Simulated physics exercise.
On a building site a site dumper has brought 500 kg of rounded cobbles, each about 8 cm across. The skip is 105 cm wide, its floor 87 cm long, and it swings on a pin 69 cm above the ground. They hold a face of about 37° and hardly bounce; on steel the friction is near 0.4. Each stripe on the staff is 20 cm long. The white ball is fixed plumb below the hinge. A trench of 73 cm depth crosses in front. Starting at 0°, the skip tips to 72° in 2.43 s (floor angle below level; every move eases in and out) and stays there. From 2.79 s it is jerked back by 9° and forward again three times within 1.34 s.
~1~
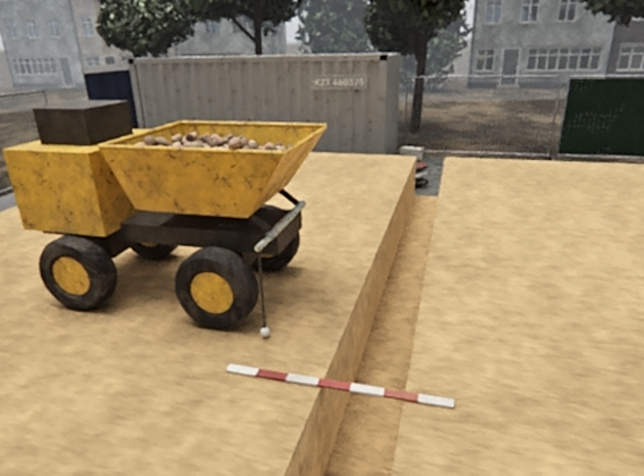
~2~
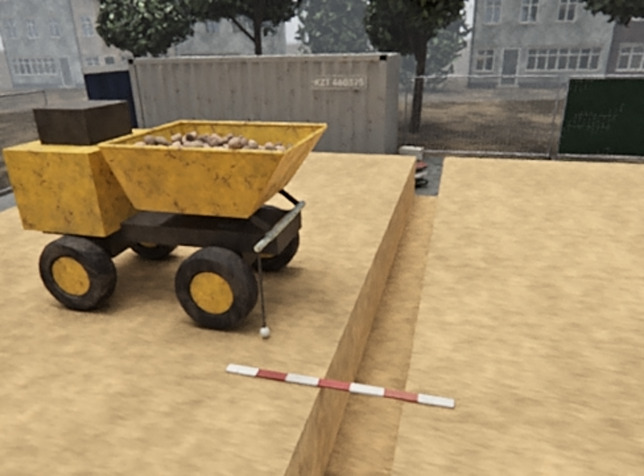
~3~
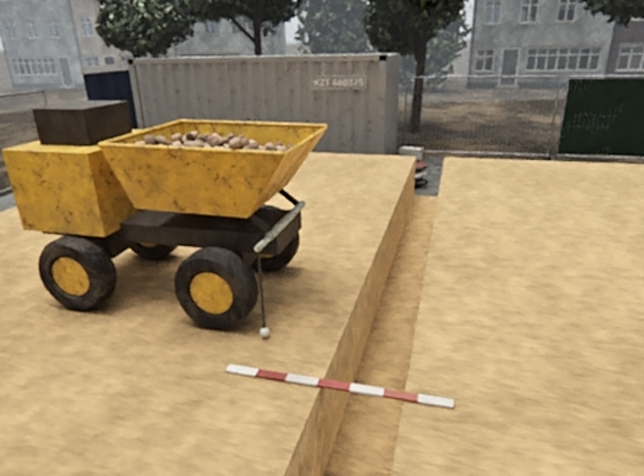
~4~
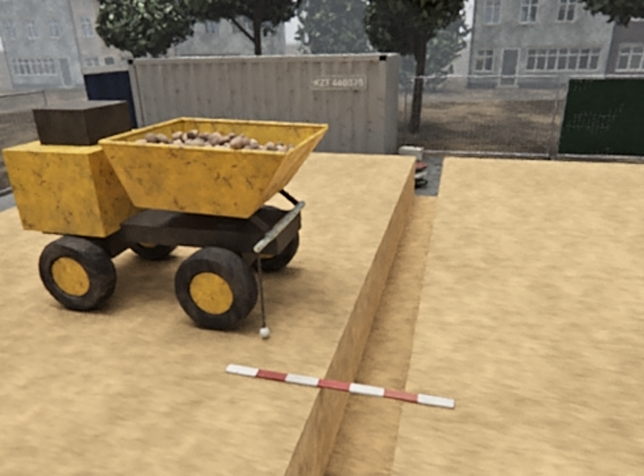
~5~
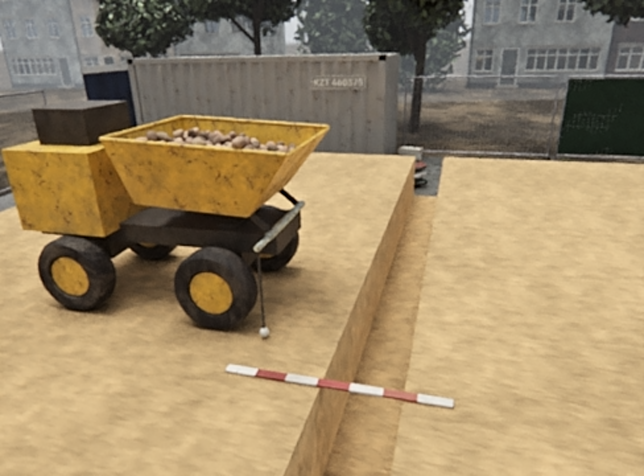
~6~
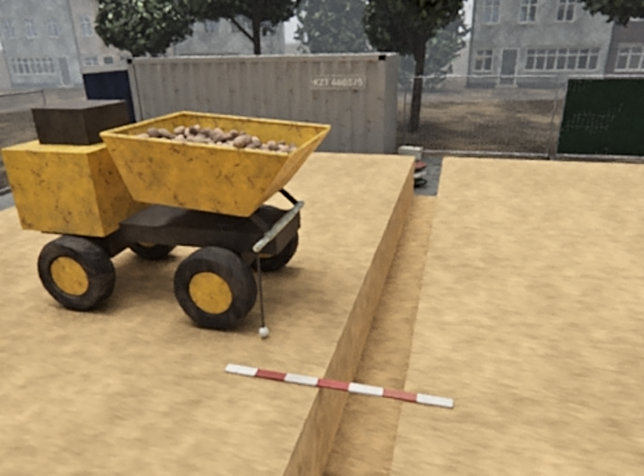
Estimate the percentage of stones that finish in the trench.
About 55 per cent.
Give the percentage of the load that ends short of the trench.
About 0 per cent.
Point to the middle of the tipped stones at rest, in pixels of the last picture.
Around (408, 368).
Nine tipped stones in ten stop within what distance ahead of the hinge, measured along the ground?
About 160 cm.
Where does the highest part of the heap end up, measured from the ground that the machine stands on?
Some 18 cm above that level.
A little later the floor is at 61°; 99 % in the skip, 1 % in the trench; the foremost stones are at (377, 224).
Then the floor is at 72°; 50 % in the skip, 23 % in the trench, 27 % past the trench; the foremost stones are at (514, 322).
Later still the floor is at 72°; 1 % in the skip, 56 % in the trench, 43 % past the trench; the foremost stones are past the picture's edge.
In the end the floor is at 72°; 0 % in the skip, 57 % in the trench, 43 % past the trench; the foremost stones are past the picture's edge.
